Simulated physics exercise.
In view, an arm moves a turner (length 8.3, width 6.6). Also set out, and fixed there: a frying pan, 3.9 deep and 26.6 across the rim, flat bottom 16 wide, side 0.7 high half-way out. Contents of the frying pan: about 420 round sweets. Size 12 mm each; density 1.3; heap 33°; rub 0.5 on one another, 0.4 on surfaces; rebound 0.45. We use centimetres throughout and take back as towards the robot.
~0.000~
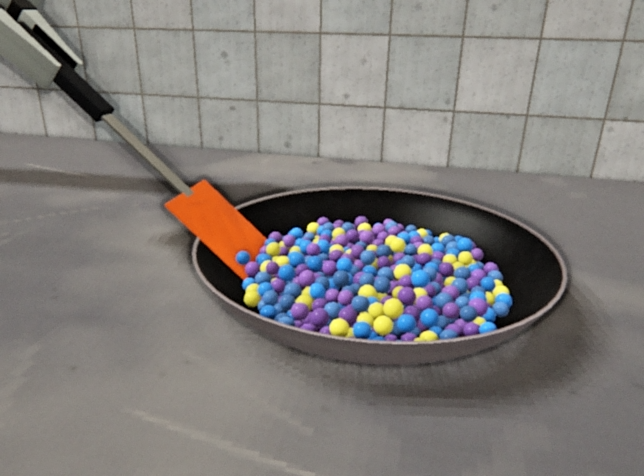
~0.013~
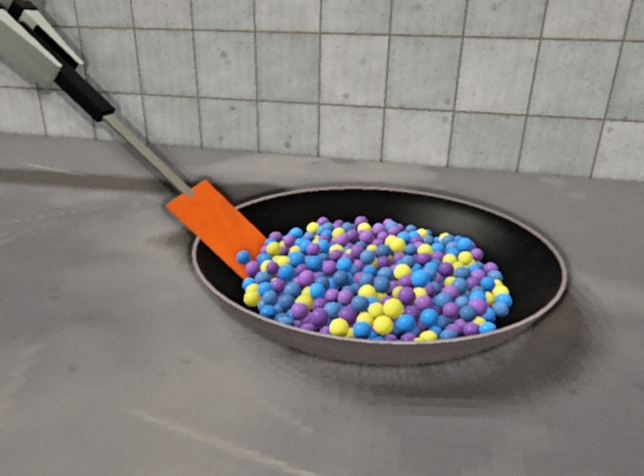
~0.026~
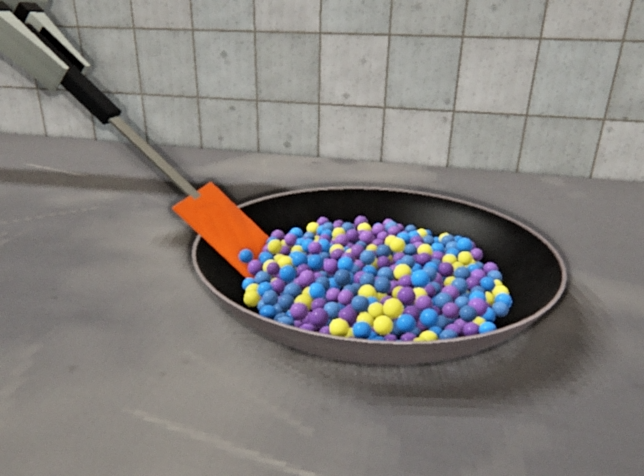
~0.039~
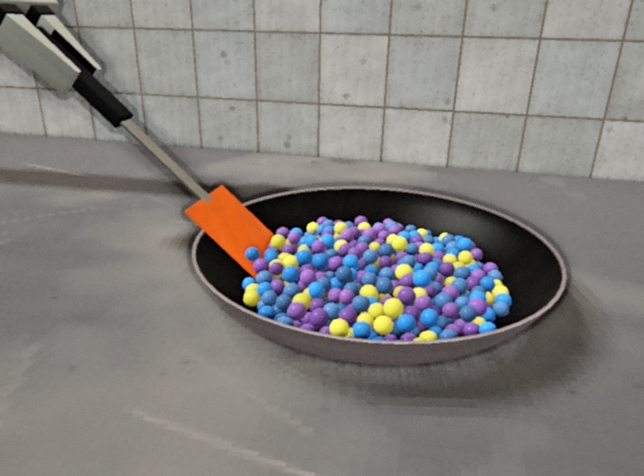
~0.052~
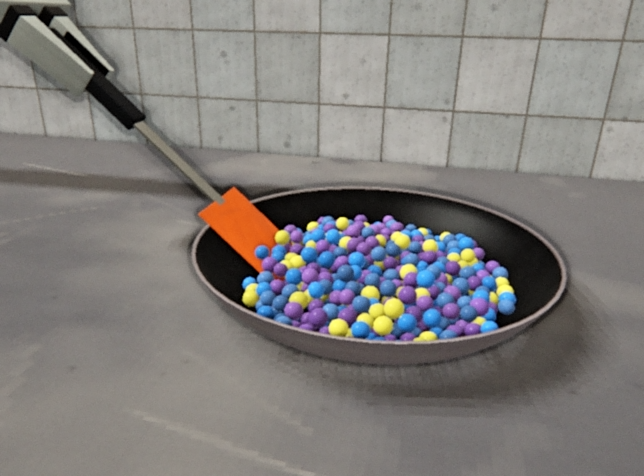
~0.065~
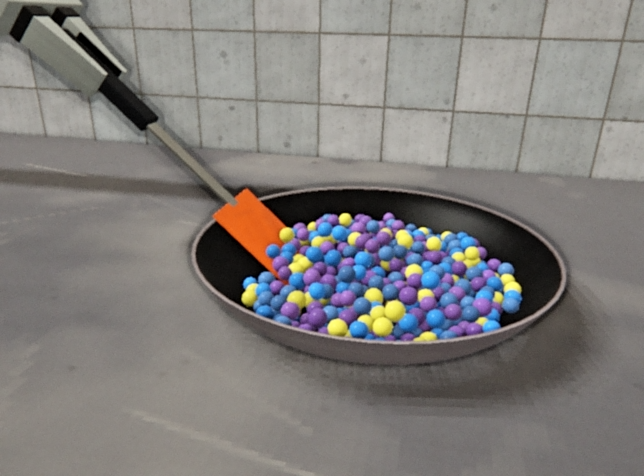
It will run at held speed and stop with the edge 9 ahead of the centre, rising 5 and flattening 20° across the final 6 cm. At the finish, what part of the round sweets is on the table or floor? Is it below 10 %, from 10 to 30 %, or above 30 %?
From 10 to 30 %.
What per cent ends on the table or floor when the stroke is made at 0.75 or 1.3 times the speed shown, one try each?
About 10 and 20 per cent.
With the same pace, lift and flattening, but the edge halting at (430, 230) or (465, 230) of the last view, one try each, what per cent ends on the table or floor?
I'd say roughly 5 per cent, then roughly 10 per cent.
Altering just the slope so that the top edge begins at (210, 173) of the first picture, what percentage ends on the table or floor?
Roughly 15 percent ends on the table or floor.
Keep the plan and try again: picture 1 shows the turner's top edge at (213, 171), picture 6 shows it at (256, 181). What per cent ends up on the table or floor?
15 %.
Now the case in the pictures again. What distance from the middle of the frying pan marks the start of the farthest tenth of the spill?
It comes out at close to 55 centimetres.
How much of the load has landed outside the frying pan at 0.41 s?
Close to 15 per cent of the load.
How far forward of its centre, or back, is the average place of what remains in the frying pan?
About 3.0 centimetres ahead.
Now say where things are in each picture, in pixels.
In the first frame, the turner top edge at (186, 192), sloping 42°; upper third of the load around (371, 266), from x 245 to 505, top at y 225; 416 in the frying pan.
In the second frame, the turner top edge at (187, 192), sloping 42°; upper third of the load around (370, 266), from x 245 to 505, top at y 225.
In the third frame, the turner top edge at (193, 194), sloping 42°; upper third of the load around (366, 263), from x 245 to 505, top at y 225.
In the fourth frame, the turner top edge at (205, 198), sloping 42°; upper third of the load around (359, 260), from x 250 to 505, top at y 225.
In the fifth frame, the turner top edge at (218, 200), sloping 42°; upper third of the load around (361, 260), from x 250 to 505, top at y 220.
In the sixth frame, the turner top edge at (231, 201), sloping 42°; upper third of the load around (363, 259), from x 250 to 515, top at y 220; 416 in the frying pan.
After 0.12 s, sloping 42°, highest piece 6 above the table; 416 in the frying pan.
After 0.18 s, sloping 36°, highest piece 6 above the table; 416 in the frying pan.
After 0.41 s, sloping 22°, highest piece 5 above the table; 354 in the frying pan, 57 on the table or floor, 5 on the blade or in flight.
After 1.46 s, sloping 22°, highest piece 4 above the table; 354 in the frying pan, 62 on the table or floor.
In the end, 354 in the frying pan, 62 on the table or floor. That is 15 % on the table or floor.
